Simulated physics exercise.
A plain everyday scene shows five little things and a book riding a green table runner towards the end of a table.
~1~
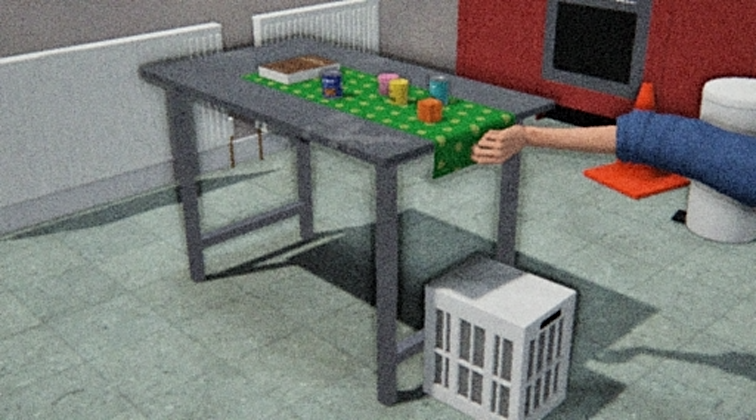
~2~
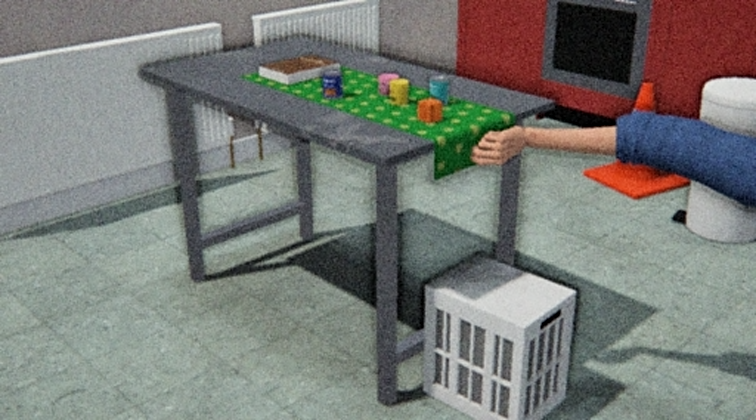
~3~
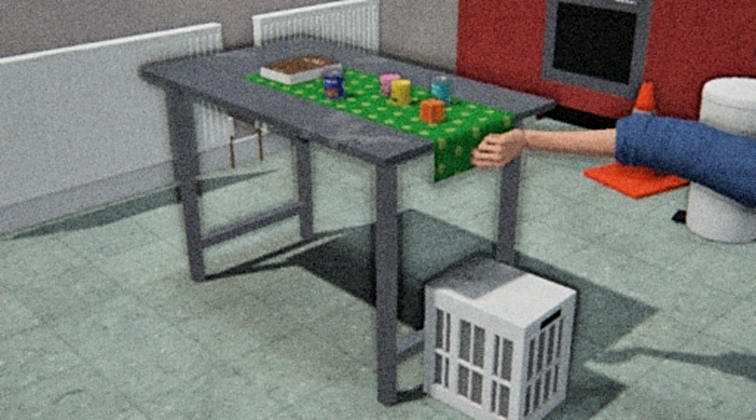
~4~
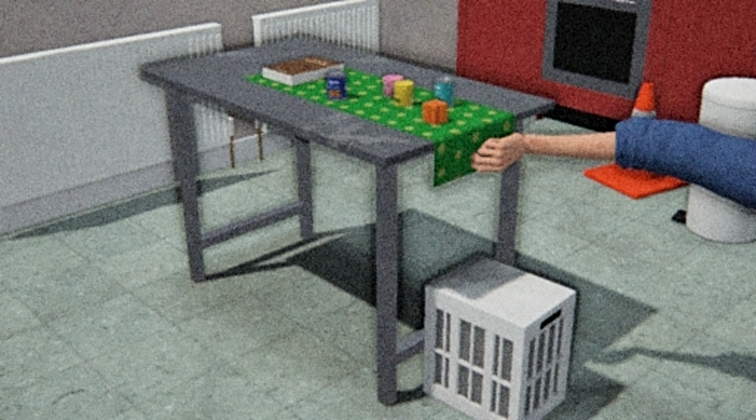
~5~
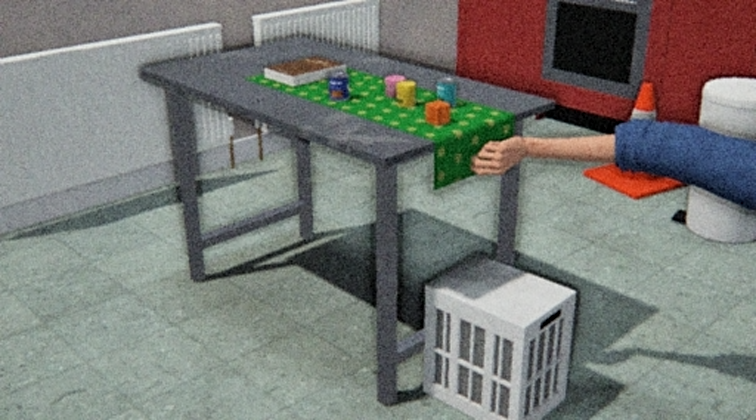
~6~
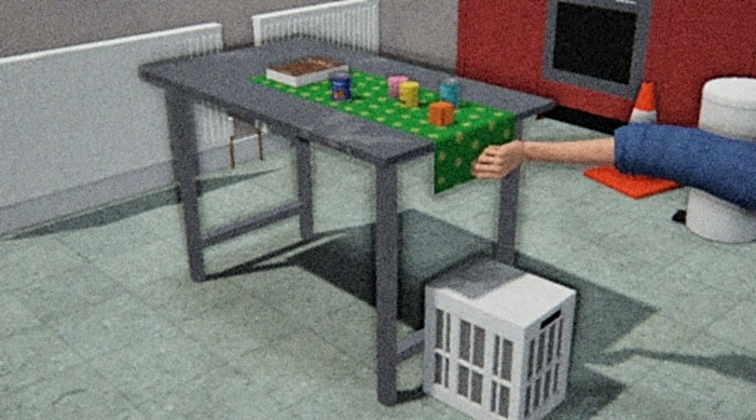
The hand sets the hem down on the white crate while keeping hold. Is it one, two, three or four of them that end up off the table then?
So in the end, the top is short three items, that's it.
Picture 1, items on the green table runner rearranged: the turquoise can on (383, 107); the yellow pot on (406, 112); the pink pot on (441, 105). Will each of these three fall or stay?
You'd see the turquoise can go down, the yellow pot go down and the pink pot go down.
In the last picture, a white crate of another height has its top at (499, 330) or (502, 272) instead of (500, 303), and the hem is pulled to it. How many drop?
The numbers are 4 and 2.
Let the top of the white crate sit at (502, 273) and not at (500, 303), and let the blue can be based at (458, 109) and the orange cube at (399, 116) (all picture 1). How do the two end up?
So the blue can leaves, and the orange cube leaves.
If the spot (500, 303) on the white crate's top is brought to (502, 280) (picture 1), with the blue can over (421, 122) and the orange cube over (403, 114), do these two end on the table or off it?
The blue can? Lost. The orange cube? Lost.
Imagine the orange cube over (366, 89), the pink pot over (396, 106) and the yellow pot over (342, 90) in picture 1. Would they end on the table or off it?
So the orange cube stays aboard, the pink pot leaves the top, and the yellow pot stays aboard.
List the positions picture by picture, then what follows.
In the first picture, hem (433, 180); orange cube (430, 101); turquoise can (439, 78); yellow pot (399, 82); pink pot (388, 76); blue can (332, 72); top of the crate (501, 303).
In the second picture, hem (434, 181); orange cube (430, 101).
In the third picture, hem (434, 183); turquoise can (441, 78).
In the fourth picture, hem (433, 187); yellow pot (404, 83); top of the crate (501, 303).
In the fifth picture, hem (434, 191); pink pot (395, 78).
In the sixth picture, hem (434, 195); orange cube (441, 105); turquoise can (450, 81); yellow pot (409, 84); pink pot (398, 79); blue can (341, 75).
Early on, hem near (474, 219); orange cube gone.
Midway, hem near (474, 264); orange cube and turquoise can gone.
Finally, hem on the crate; orange cube, turquoise can and yellow pot gone. It carries off three.
